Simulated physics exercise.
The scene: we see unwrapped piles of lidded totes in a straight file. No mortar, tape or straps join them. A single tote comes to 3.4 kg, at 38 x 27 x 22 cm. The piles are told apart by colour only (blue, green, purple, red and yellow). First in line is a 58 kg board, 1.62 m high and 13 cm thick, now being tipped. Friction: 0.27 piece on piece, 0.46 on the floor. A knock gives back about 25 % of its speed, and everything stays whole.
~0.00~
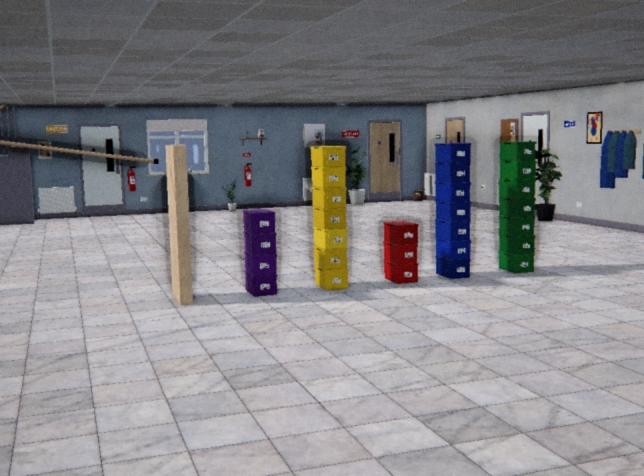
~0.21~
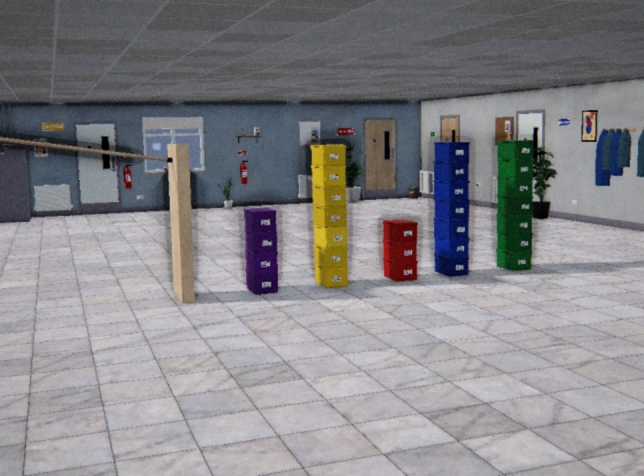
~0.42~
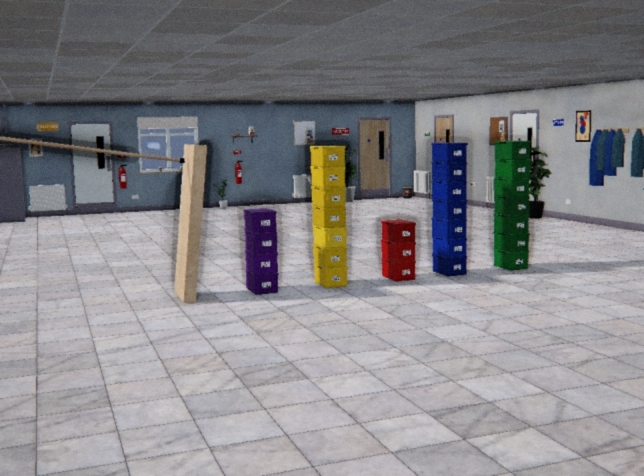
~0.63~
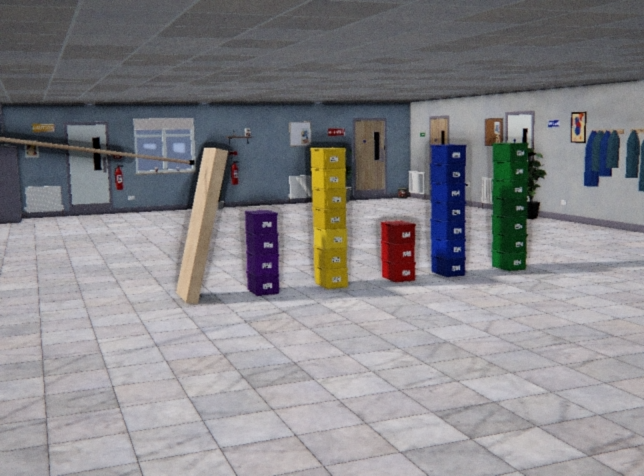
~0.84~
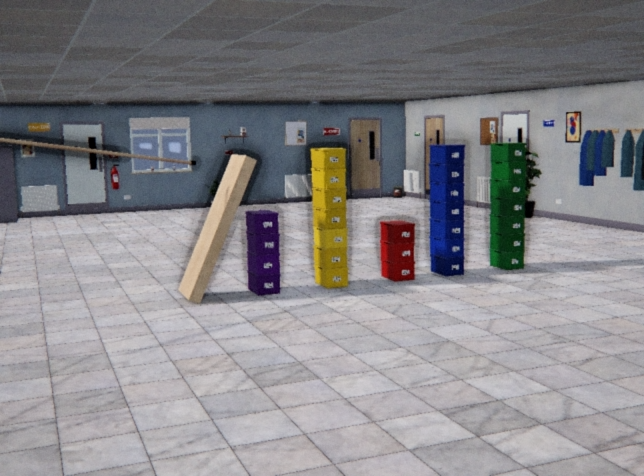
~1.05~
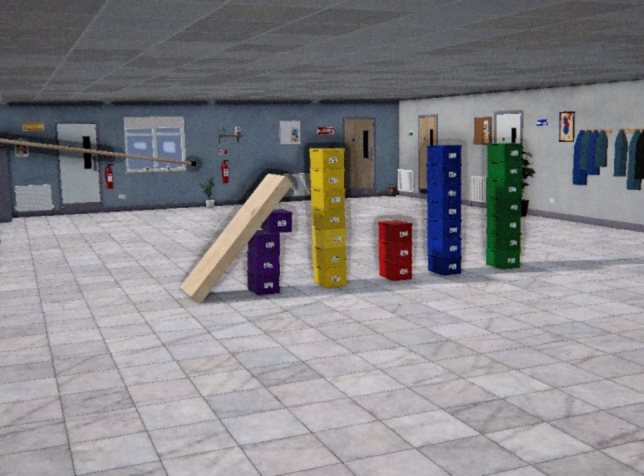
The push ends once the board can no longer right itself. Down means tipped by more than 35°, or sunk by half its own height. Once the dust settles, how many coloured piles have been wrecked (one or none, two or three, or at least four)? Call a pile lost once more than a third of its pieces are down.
Lost: Two or three.
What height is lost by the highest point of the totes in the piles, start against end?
About 0 cm.
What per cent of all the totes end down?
Near 35 per cent.
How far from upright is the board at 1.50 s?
About 70°.
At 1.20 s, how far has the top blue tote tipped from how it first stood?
Some 0°.
Around 1.20 s, board 55° from upright; none of the 28 totes down, 3 disturbed; top purple tote tipped 12°, 8 cm lower.
Around 1.50 s, board 69° from upright; 2 of the 28 totes down; top purple tote tipped 28°, 21 cm lower; top yellow tote tipped 27°.
Around 1.80 s, board 64° from upright; 7 of the 28 totes down; top purple tote on its side; top yellow tote tipped 55°, 66 cm lower.
Around 2.14 s, board 66° from upright; 8 of the 28 totes down; top purple tote on its side; top yellow tote on its side.
Finally (2.9 s), board 67° from upright; 10 of the 28 totes down; top purple tote on its side; top yellow tote on its side. Wrecked, purple, red and yellow. Seen by the last camera, middles, top purple tote near (316, 255), top yellow tote near (318, 231).
